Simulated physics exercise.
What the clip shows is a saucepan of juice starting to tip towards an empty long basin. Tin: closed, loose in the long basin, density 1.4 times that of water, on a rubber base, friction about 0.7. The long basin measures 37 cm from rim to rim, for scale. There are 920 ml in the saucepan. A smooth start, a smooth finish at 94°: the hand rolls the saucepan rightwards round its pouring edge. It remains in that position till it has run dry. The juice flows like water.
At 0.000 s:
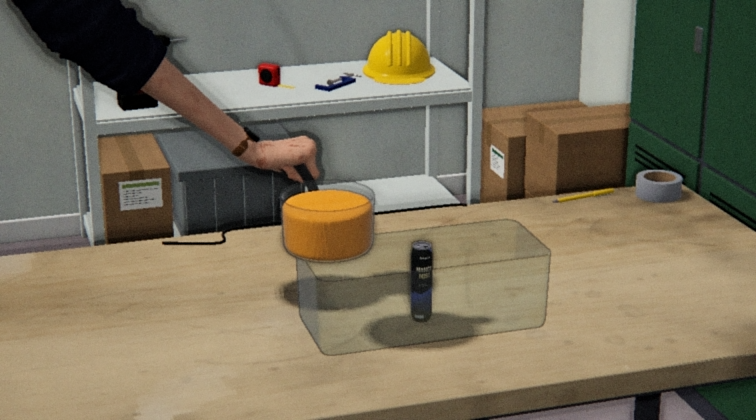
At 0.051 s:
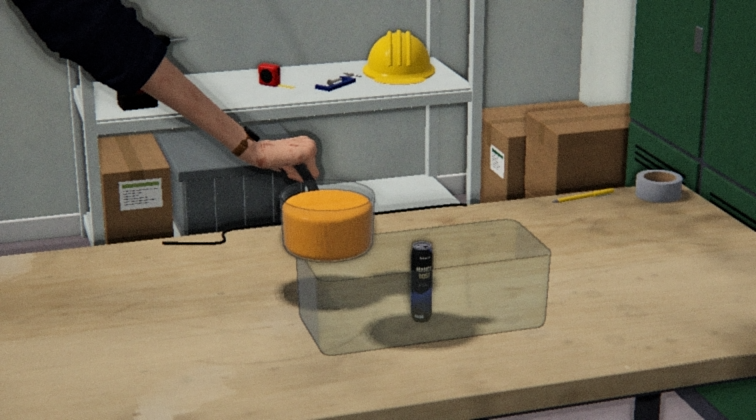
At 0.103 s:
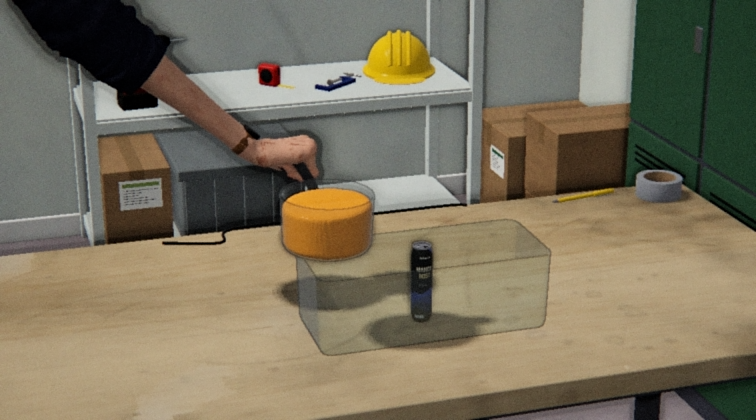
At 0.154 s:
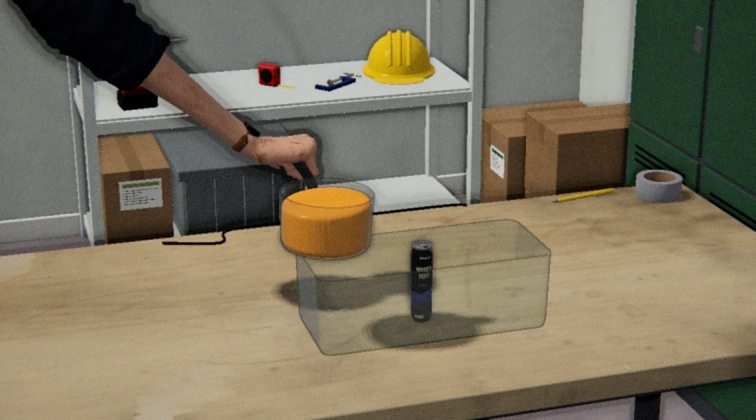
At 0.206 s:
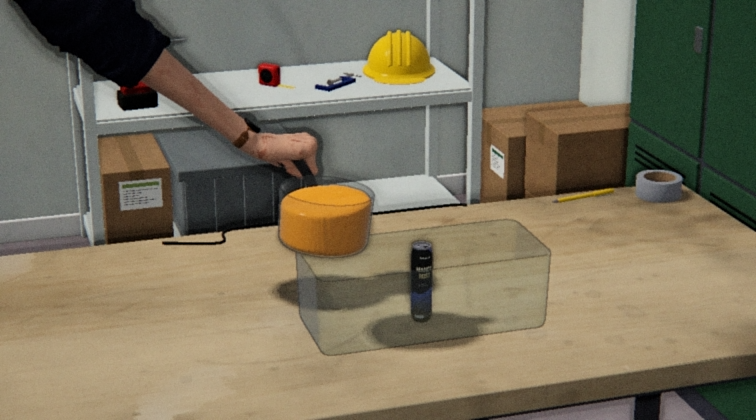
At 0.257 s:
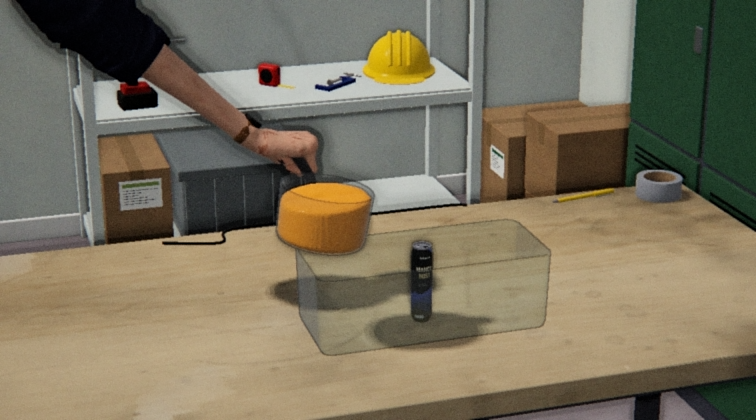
In a workshop, a hand slowly tilts a saucepan of orange juice rightwards above a clear basin holding an upright dark tin.
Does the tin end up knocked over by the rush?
No.
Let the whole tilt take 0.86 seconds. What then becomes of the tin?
The tin would stay balanced.
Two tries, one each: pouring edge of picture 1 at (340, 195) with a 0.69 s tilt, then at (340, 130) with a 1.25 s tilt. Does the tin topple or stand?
Try 1: Tipped over; try 2: Still standing.
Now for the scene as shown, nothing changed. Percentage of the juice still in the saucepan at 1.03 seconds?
22 %.
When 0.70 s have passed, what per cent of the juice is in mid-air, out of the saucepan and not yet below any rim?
Around 20 in a hundred.
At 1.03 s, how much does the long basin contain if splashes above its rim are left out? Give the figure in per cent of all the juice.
About 58 %.
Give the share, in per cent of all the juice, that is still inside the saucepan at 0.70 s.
Around 74 percent.
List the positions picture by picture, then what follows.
It leans 0°; its right rim is at (372, 192); the juice meets the walls at (283, 209) and (370, 199); the long basin's rim runs from (306, 264) to (534, 237); the tin's top is at (422, 249), in the first picture.
It leans 0°; its right rim is at (372, 192); the juice meets the walls at (283, 209) and (369, 199), in the second picture.
It leans 2°; its right rim is at (372, 192); the juice meets the walls at (282, 208) and (369, 198), in the third picture.
It leans 3°; its right rim is at (372, 192); the juice meets the walls at (282, 207) and (369, 197), in the fourth picture.
It leans 6°; its right rim is at (372, 192); the juice meets the walls at (282, 205) and (368, 195), in the fifth picture.
It leans 9°; its right rim is at (372, 192); the juice meets the walls at (281, 202) and (368, 193), in the sixth picture.
After 0.70 s the tilt is 56° and 74 per cent is still to pour; the tin stands where it began.
After 1.03 s the tilt is 87° and 22 per cent is still to pour; the tin stands where it began.
After 1.38 s the tilt is 94° and 4 per cent is still to pour; the tin stands where it began.
After 1.75 s the tilt is 94° and 1 per cent is still to pour; the tin stands where it began.
In the end the tin stands where it began.
